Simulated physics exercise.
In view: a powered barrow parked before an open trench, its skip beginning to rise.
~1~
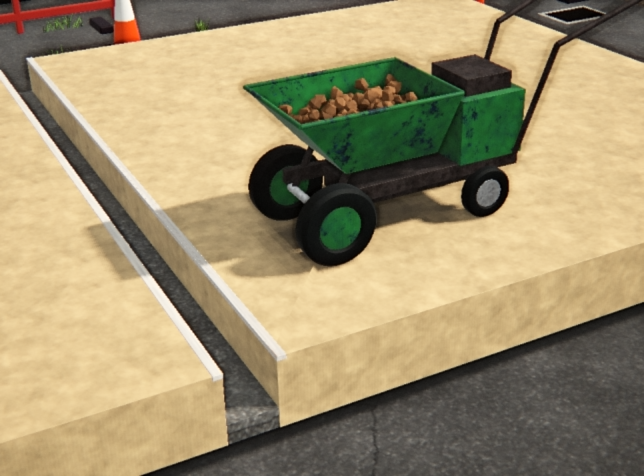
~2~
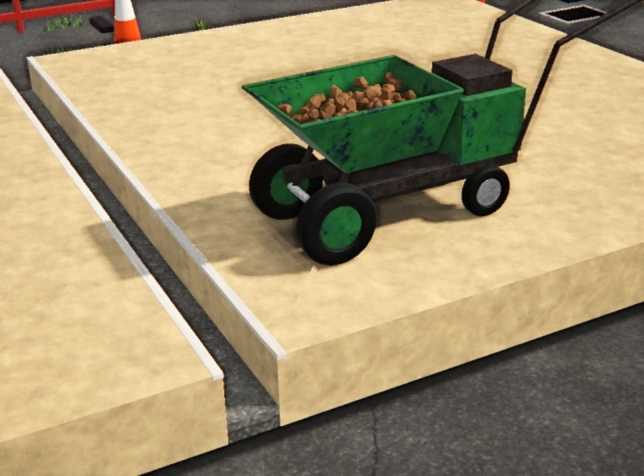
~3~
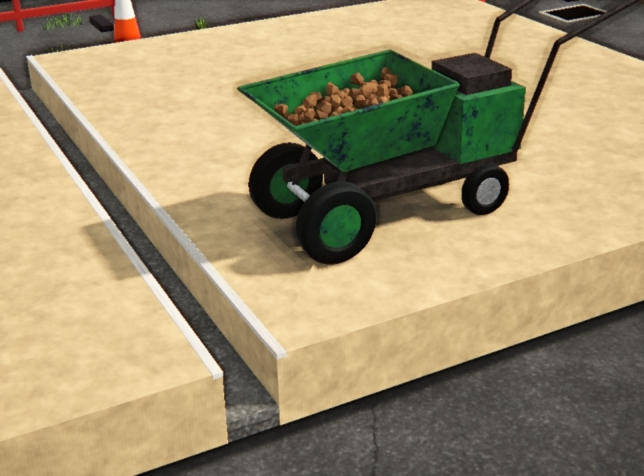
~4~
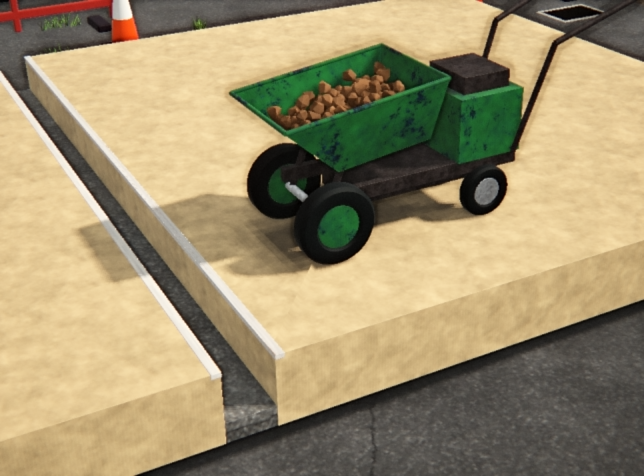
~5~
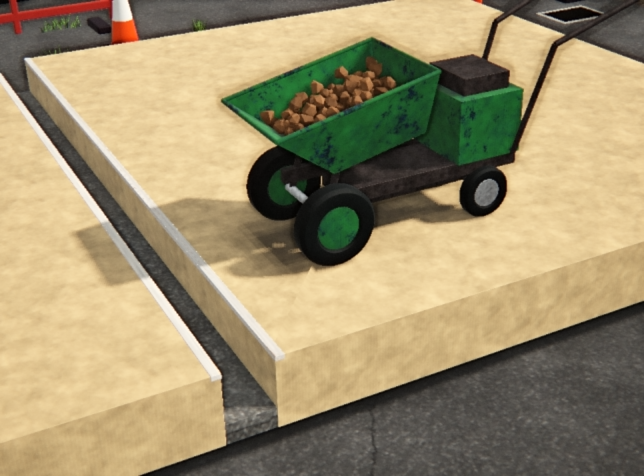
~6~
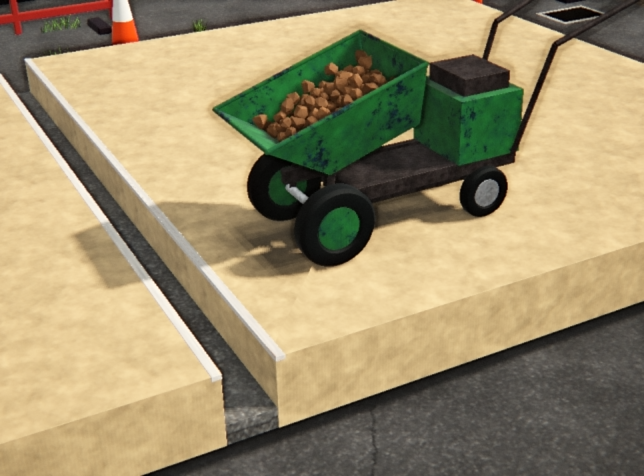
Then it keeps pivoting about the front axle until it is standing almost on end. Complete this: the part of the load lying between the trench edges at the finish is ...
The larger part.
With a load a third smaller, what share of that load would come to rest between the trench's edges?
Roughly 90 percent.
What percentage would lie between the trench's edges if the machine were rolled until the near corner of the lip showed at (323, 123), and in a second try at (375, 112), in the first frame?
First try: 80 per cent; second try: 30 per cent.
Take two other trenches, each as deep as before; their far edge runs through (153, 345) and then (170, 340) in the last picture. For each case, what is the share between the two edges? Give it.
The first case gives close to 100 per cent and the second close to 100 per cent.
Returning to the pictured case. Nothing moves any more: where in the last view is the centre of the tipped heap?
Once nothing moves, the middle sits near (176, 304).
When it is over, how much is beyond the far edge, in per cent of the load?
Call it some 10 percent of the pieces.
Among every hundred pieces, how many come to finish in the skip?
It comes to about 0 percent.
Just after the last frame, skip tipped steeply; every one in the skip.
A moment on, skip tipped right over; roughly two thirds in the skip; roughly a third in or heaped over the trench; about a tenth beyond it; just a few falling.
Further on, skip tipped right over; just a few in the skip; just a few short of the trench; the larger part in or heaped over the trench; about a tenth beyond it.
When it is over, skip tipped right over; just a few short of the trench; the larger part in or heaped over the trench; about a tenth beyond it.
